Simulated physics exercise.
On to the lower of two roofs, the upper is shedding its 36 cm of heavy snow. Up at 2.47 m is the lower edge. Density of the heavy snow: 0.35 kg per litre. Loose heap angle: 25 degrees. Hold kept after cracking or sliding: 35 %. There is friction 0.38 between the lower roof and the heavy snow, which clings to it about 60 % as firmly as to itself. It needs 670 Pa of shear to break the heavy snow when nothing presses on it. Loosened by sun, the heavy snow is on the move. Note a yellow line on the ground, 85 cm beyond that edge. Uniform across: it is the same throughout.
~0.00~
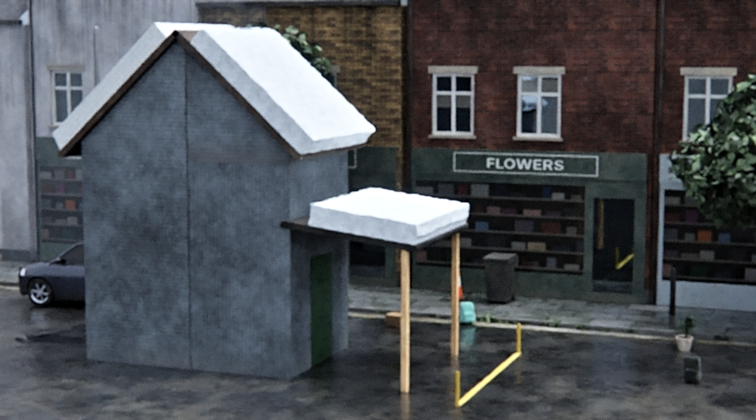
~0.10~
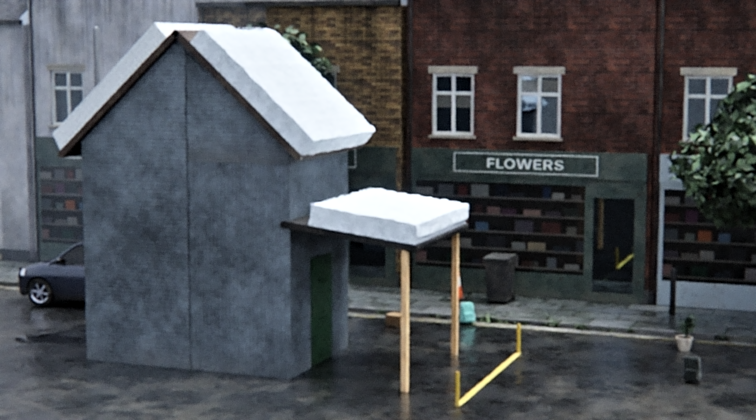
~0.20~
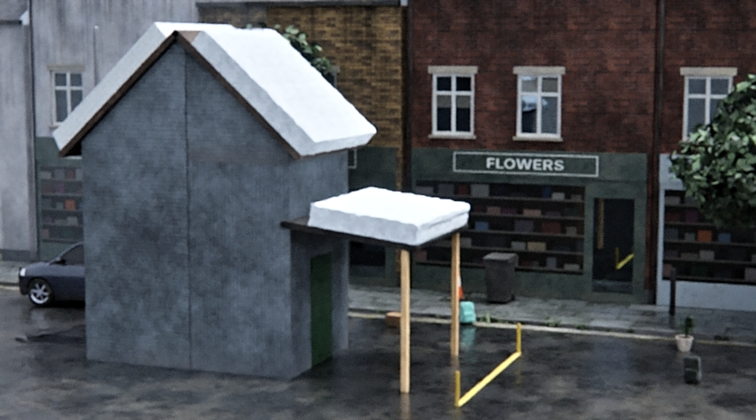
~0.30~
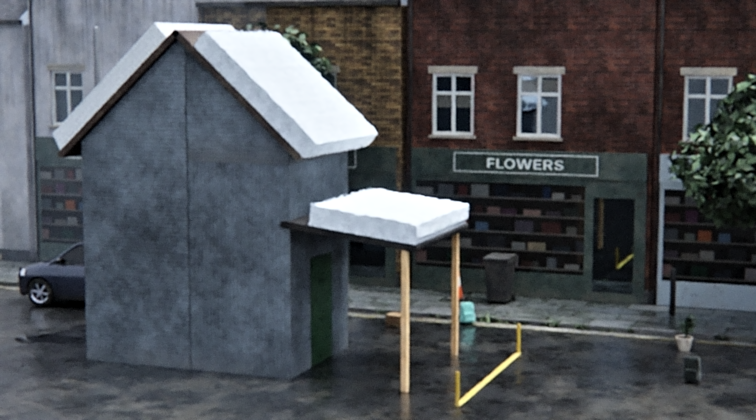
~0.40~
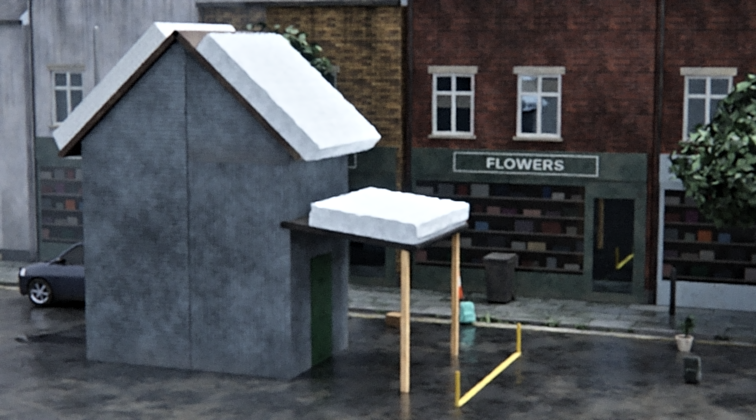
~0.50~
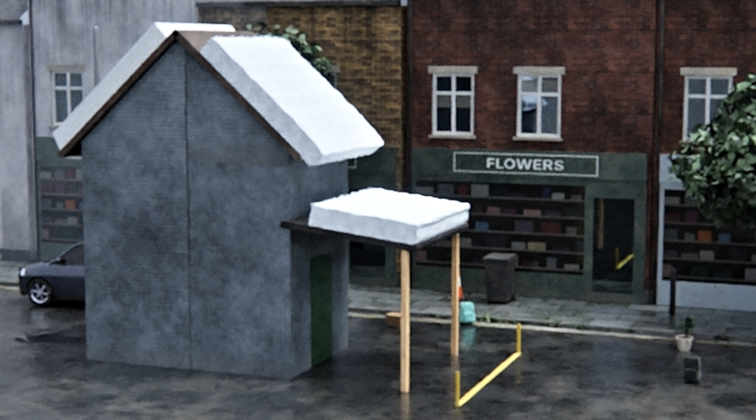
The thick white snow on the right side of the grey house's steep roof slid slowly down a short way, its lower end poking out over the edge above the snow-topped porch roof.
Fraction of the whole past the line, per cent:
7 out of 100.
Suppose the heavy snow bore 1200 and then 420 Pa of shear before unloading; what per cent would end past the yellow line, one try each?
Respectively 0 % and 20 %.
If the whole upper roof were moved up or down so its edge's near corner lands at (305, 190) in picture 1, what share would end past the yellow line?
0 %, roughly.
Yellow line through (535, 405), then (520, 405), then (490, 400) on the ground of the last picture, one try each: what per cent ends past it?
I'd guess near 0 %, then near 1 %, and near 4 % on the last try.
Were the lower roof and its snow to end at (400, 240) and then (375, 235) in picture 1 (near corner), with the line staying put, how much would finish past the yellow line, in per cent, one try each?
I'd expect around 16 percent the first time and around 30 percent the second.
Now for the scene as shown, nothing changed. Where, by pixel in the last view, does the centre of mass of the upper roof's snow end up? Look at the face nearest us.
Around (375, 247).
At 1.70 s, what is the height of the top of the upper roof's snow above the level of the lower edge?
It sits some 1.5 m above the lower edge at that time.
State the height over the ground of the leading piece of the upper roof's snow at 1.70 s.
About 3.0 m.
After 1.05 s, none is below the lower edge and 0 % is past the line.
After 1.70 s, none is below the lower edge and 0 % is past the line.
After 2.35 s, 2 % is below the lower edge and 0 % is past the line.
After 3.00 s, 17 % is below the lower edge and 5 % is past the line.
After 4.60 s, at the end, 21 % is below the lower edge and 7 % is past the line.
